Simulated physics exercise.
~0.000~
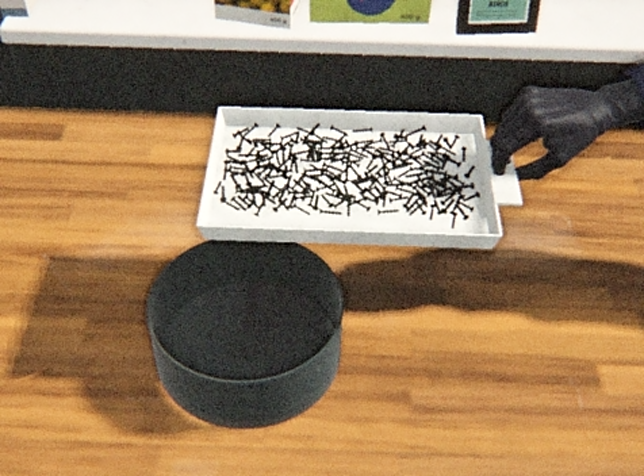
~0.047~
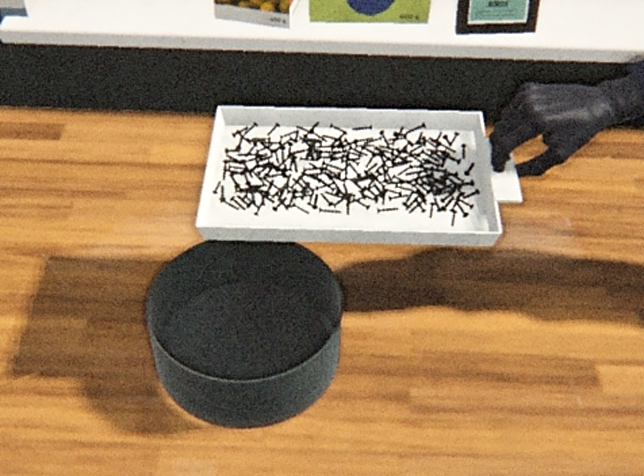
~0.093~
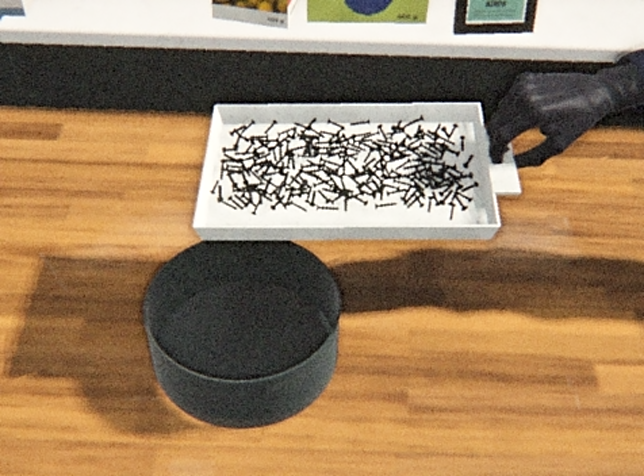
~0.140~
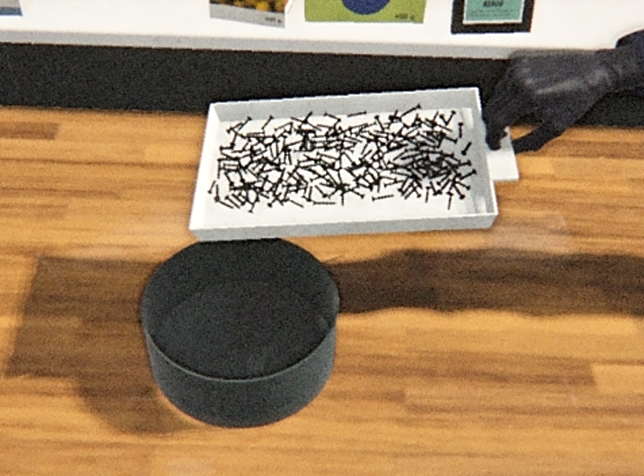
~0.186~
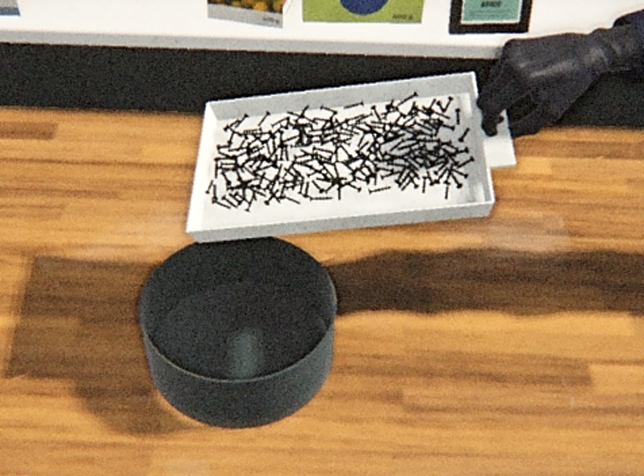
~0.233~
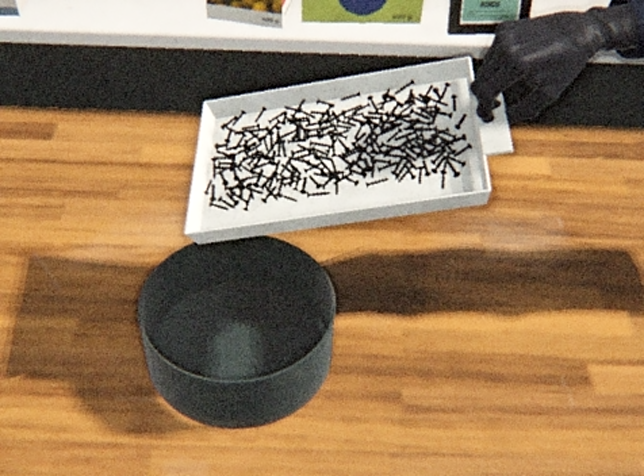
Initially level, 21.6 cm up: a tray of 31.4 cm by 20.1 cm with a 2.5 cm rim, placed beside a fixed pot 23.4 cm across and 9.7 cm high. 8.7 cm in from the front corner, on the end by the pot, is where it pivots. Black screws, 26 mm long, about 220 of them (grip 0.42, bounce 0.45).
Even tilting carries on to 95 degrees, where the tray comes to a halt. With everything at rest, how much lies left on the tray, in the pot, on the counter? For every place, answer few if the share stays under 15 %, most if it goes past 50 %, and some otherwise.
Shares - tray: Few; pot: Most; counter: Some.
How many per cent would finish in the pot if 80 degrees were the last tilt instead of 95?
That would be around 60 percent.
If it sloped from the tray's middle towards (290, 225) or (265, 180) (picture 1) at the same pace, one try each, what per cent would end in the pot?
That would be close to 100 per cent, then close to 30 per cent.
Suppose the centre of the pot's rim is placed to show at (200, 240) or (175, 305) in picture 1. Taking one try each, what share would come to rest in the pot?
First try around 65 %, second around 100 %.
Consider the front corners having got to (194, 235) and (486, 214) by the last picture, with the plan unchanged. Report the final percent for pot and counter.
That works out as pot 100 and counter 0.
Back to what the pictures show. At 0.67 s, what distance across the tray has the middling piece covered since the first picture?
It has moved some 11 cm from its start.
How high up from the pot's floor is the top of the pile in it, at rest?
It gets to about 2.5 cm.
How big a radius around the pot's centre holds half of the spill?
Close to 18 cm, give or take.
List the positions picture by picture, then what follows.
The first picture shows tray tilt 0 degrees, front corners at (204, 222) and (495, 231); middle of the pieces at (346, 170); pot at (246, 302).
The second picture shows tray tilt 1 degrees, front corners at (203, 222) and (495, 229); middle of the pieces at (345, 168).
The third picture shows tray tilt 3 degrees, front corners at (200, 223) and (493, 222), lowest corner left front; middle of the pieces at (343, 164).
The fourth picture shows tray tilt 7 degrees, front corners at (196, 225) and (490, 210), lowest corner left front; middle of the pieces at (340, 157).
The fifth picture shows tray tilt 11 degrees, front corners at (193, 227) and (487, 199), lowest corner left front; middle of the pieces at (336, 150).
The sixth picture shows tray tilt 15 degrees, front corners at (191, 229) and (484, 187), lowest corner left front; middle of the pieces at (333, 144); pot at (237, 302). The tray's pace is about 90 degrees a second.
After 0.67 s, tilt 54 degrees; the tray holds 100 %, the pot 0 %.
Then, at 0.96 s, tilt 79 degrees; the tray holds 40 %, the pot 20 %.
After 1.35 s, tilt 95 degrees; the tray holds 0 %, the pot 65 %.
In the end, at 2.2 s, tray 0 %, pot 70 %, counter 30 %.
